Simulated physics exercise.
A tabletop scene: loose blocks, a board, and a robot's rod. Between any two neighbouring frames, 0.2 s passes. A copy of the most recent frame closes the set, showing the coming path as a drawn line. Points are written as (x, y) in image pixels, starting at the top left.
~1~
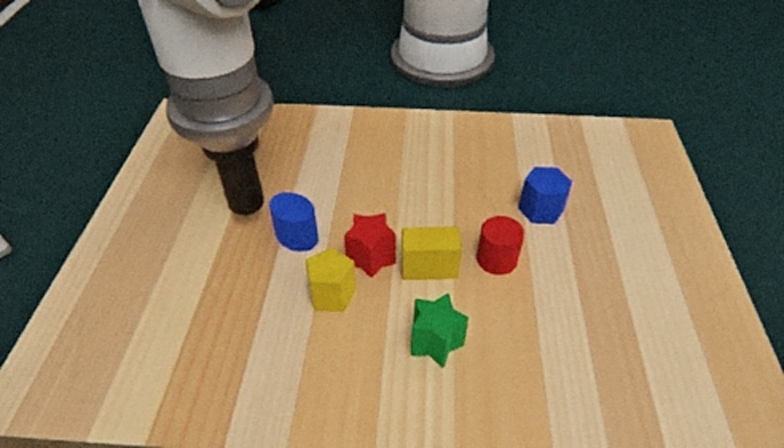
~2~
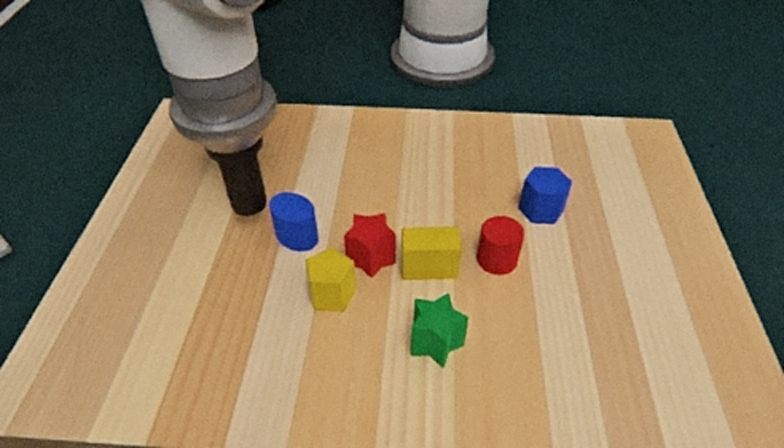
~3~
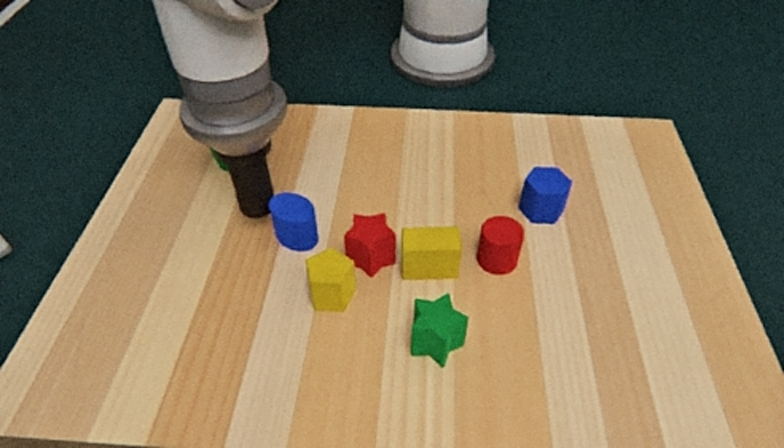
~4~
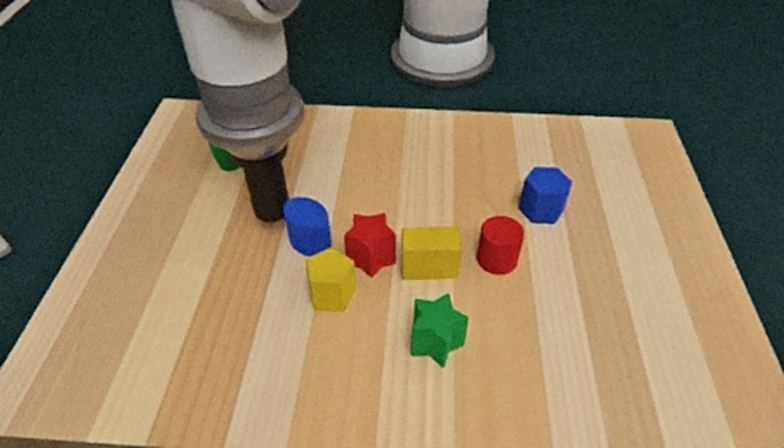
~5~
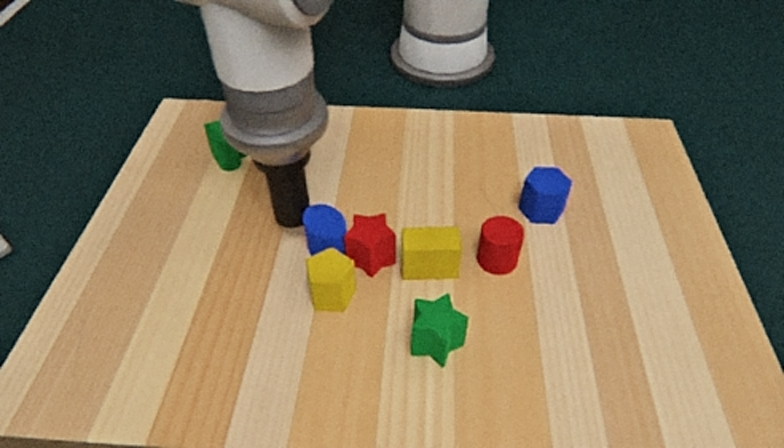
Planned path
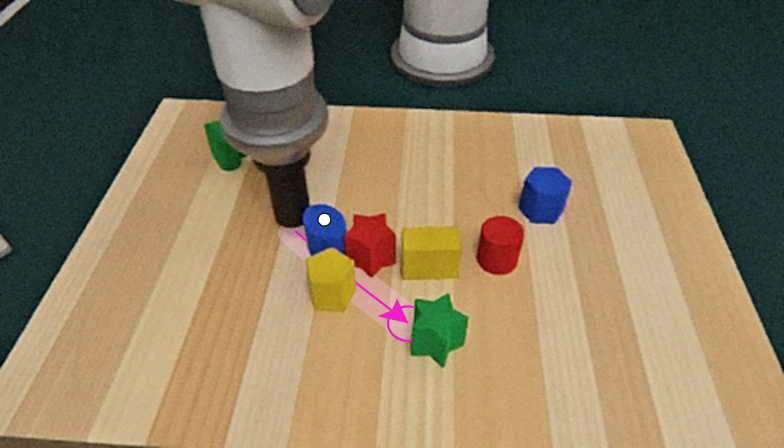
In this clip, a robot arm's dark rod moves right across a wooden tabletop of colored blocks, reaching the blue elliptical block and pushing it a short way toward the red star-shaped block, while the other blocks stay still.
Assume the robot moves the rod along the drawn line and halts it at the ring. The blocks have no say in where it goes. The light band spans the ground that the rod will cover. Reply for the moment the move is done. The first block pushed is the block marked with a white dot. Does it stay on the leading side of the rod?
At that point it is up front.
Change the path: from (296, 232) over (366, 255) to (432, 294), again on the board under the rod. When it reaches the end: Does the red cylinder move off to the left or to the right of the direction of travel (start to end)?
It shifts leftward.
Path on the board, from (296, 232) directly to (408, 323); the dot is on the blue elliptical block.
What follows on the original path. One third of the way, rod (327, 245); blue elliptical block (360, 252); yellow pentagon (330, 282), turned 50° clockwise; red star-shaped block (393, 233), turned 50° anticlockwise; yellow rectangular block (446, 237), turned 15° clockwise.
Two thirds of the way, rod (366, 276); blue elliptical block (398, 289), turned 20° clockwise; yellow pentagon (330, 286), turned 65° clockwise; red star-shaped block (395, 236), turned 65° anticlockwise; yellow rectangular block (451, 235), turned 15° clockwise; green star-shaped block (444, 319).
At the end, rod (409, 309); blue elliptical block (430, 331), turned 60° clockwise; yellow pentagon (330, 286), turned 65° clockwise; red star-shaped block (395, 236), turned 65° anticlockwise; yellow rectangular block (451, 235), turned 15° clockwise; green star-shaped block (474, 347), turned 55° anticlockwise.
